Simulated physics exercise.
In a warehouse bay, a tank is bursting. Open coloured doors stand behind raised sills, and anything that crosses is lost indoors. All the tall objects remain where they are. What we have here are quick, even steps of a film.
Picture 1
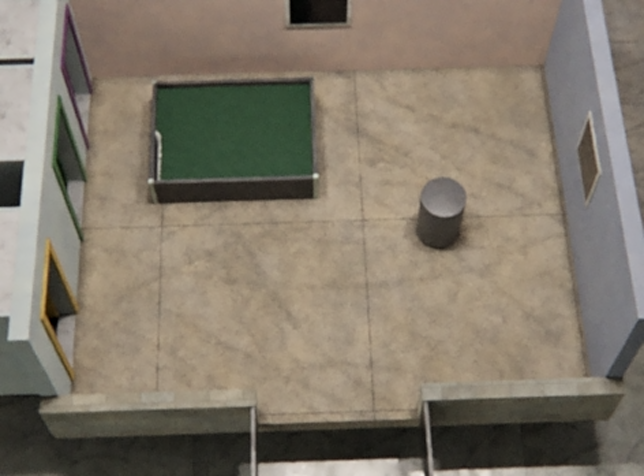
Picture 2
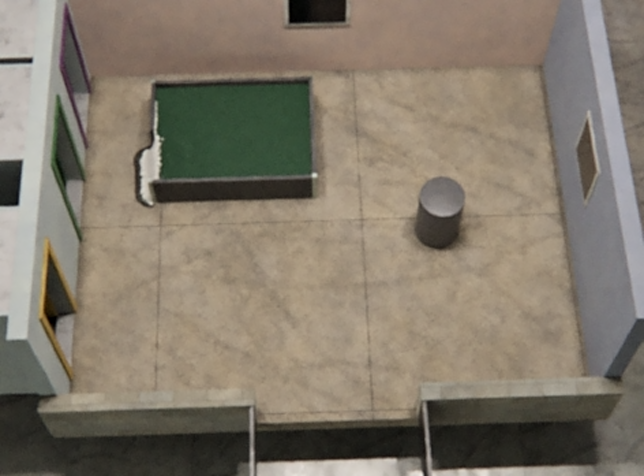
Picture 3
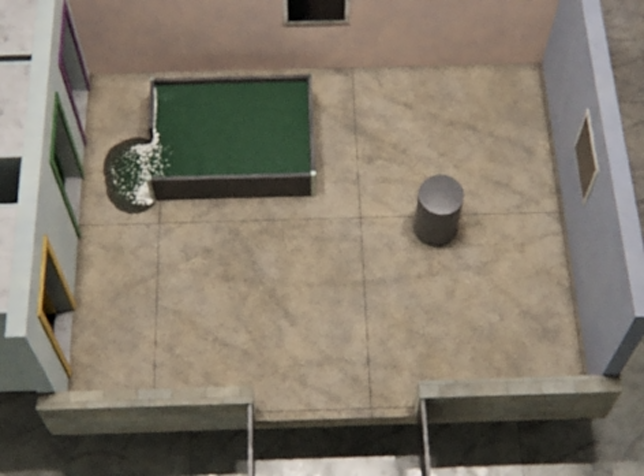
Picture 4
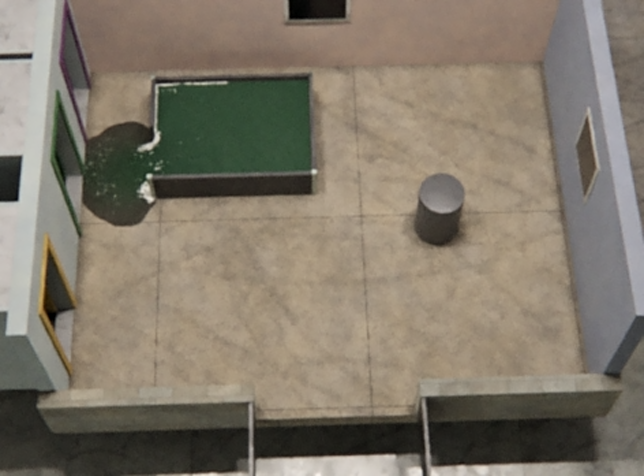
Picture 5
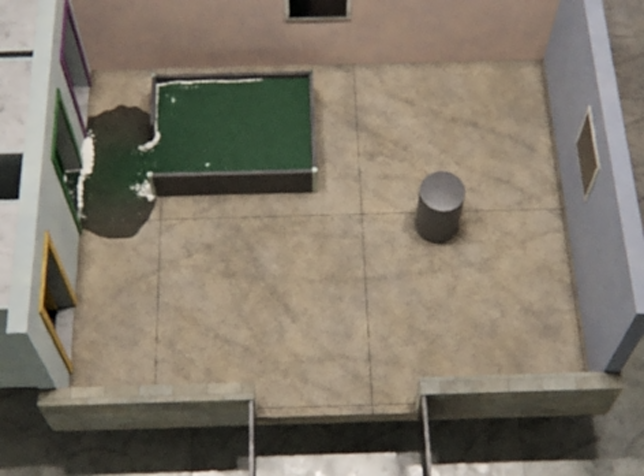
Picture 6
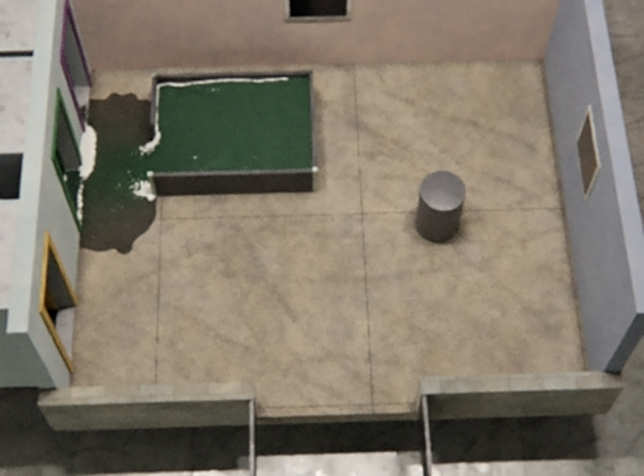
A tank of green water bursting on its left side, foaming water pouring out and spreading across the floor to the left wall.
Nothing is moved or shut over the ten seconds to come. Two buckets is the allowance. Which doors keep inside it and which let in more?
The purple door will break the limit; the green door will break the limit; the yellow door will respect the limit.
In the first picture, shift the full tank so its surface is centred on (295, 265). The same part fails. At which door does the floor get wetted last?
Last: The one in purple.
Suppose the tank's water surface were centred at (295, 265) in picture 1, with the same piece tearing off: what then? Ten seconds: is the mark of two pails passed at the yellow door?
The yellow door tops that amount.
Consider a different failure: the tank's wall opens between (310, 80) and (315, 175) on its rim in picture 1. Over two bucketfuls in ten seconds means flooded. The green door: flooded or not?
I reckon the green door remains short of it.
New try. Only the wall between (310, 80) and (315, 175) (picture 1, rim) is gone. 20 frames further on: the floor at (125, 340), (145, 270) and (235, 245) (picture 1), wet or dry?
So that's left bare for the first, left bare for the second and left bare for the third.
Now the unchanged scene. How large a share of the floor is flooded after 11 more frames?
Around 15 percent.
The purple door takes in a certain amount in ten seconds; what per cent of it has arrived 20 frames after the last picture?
I'd put it at about 50 per cent.
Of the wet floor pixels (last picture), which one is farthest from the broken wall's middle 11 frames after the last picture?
The farthest wet spot is near (69, 406).
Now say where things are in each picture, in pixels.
The first picture shows the tank at (234, 132) is whole and still.
In the second picture, the front is at (147, 202), out from the gap at (156, 170).
In the third picture, the front is at (112, 156), out from the gap at (155, 168).
In the fourth picture, water pours out at (156, 167) and has run to (86, 152).
In the fifth picture, the front is at (81, 222), out from the gap at (157, 164).
In the sixth picture, water pours out at (157, 164) and has run to (80, 240).
A moment on, water covers 10 % of the floor; the purple door under two buckets in, the green door far over two buckets in, the yellow door not reached.
Next, water covers 15 % of the floor; the purple door over two buckets in, the green door far over two buckets in, the yellow door wet at the sill, nothing in.
Then, water covers 25 % of the floor; the purple door over two buckets in, the green door far over two buckets in, the yellow door wet at the sill, nothing in.
Later, water covers 50 % of the floor; the purple door over two buckets in, the green door far over two buckets in, the yellow door under two buckets in.
In the end, water covers 80 % of the floor; the purple door far over two buckets in, the green door far over two buckets in, the yellow door under two buckets in.
